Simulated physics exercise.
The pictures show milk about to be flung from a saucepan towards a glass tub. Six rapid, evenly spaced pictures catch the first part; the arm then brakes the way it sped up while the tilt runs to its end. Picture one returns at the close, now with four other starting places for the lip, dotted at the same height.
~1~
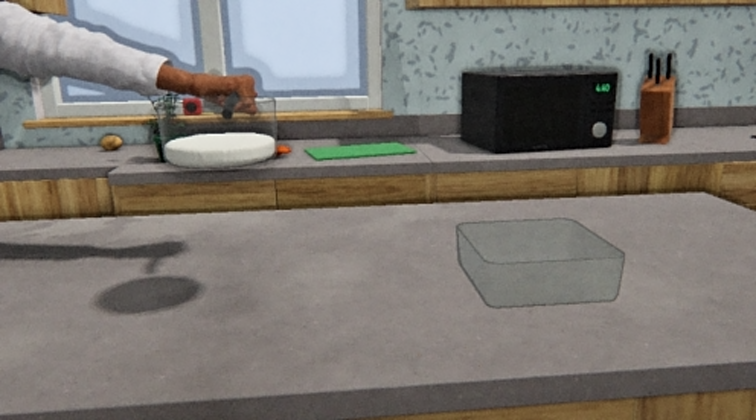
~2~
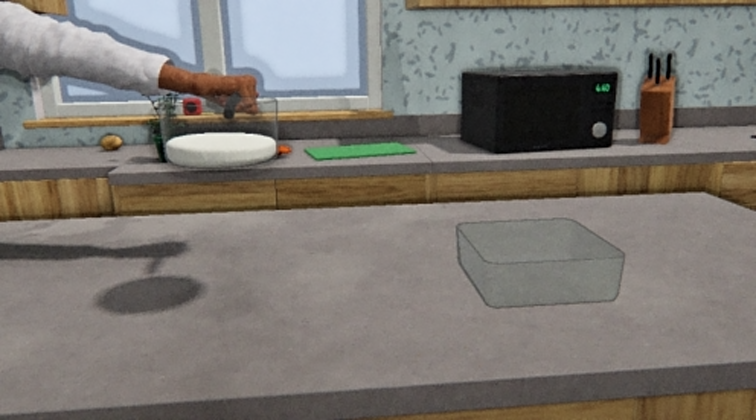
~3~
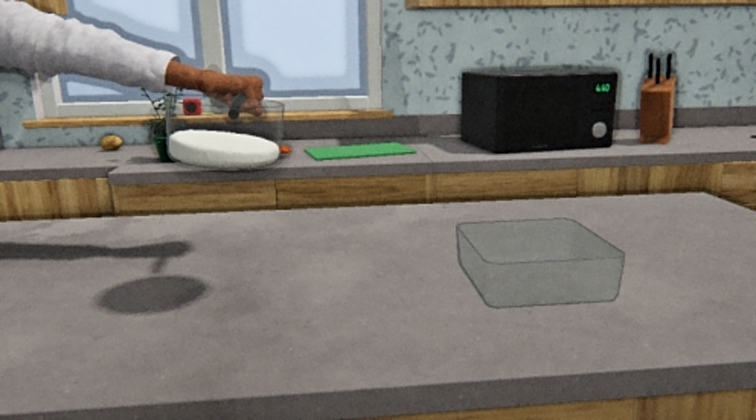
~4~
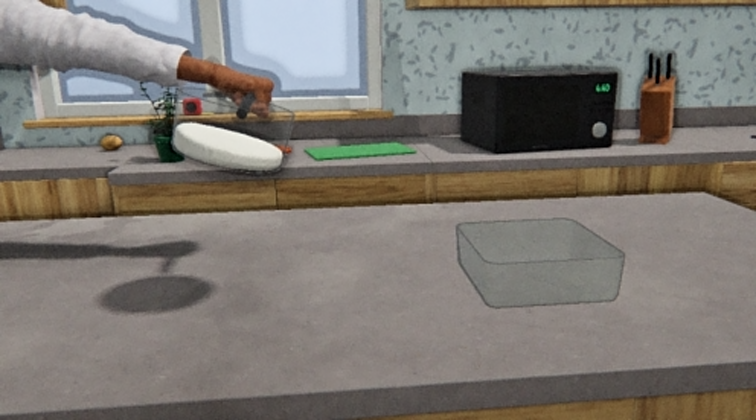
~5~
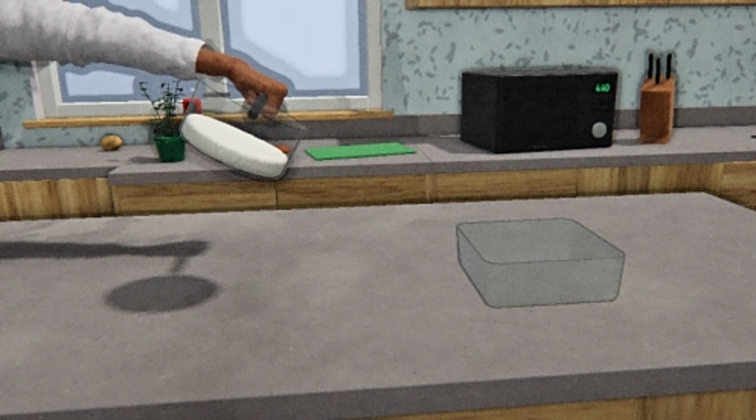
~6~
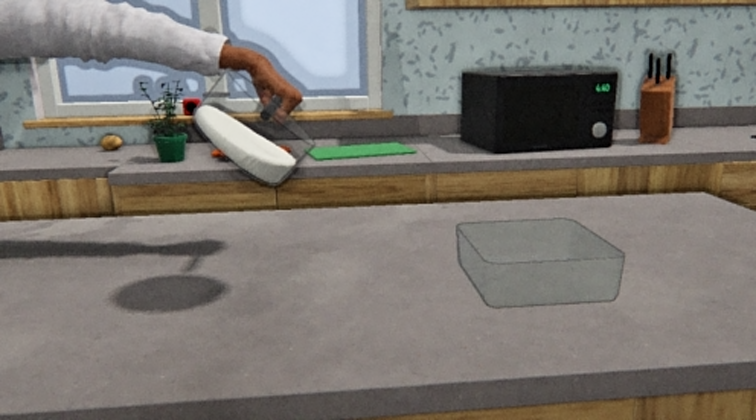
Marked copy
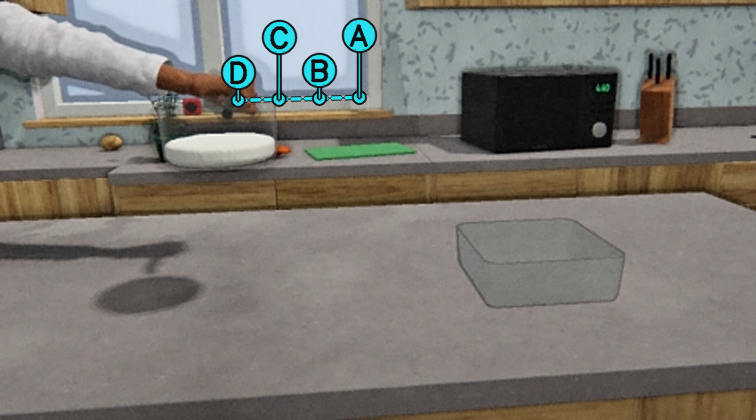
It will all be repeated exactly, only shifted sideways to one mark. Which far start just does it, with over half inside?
Take A.
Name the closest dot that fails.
The answer is B.
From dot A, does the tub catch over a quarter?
Yes, it does.
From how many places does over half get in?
One of the four.
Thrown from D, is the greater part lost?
Yes, it does.
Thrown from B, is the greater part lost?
Yes, that goes wrong.
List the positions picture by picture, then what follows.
In the first frame, upright, lip at (273, 99); tub from (483, 306) to (616, 298); nothing has left yet.
In the second frame, upright, lip at (275, 100); nothing has left yet.
In the third frame, tipped about 5°, lip at (282, 104); nothing has left yet.
In the fourth frame, tipped about 15°, lip at (293, 113); nothing has left yet.
In the fifth frame, tipped about 28°, lip at (305, 127); nothing has left yet.
In the sixth frame, tipped about 43°, lip at (315, 143); nothing has left yet.
On the marked copy, A at (359, 97); B at (319, 98); C at (279, 99); D at (238, 100).
For dot A, about 66 % lands in the tub, 9 % falls short and 25 % goes beside or beyond.
For dot B, about 13 % lands in the tub, 82 % falls short and 5 % goes beside or beyond.
For dot C, about 0 % lands in the tub, 100 % falls short.
For dot D, about 0 % lands in the tub, 100 % falls short.
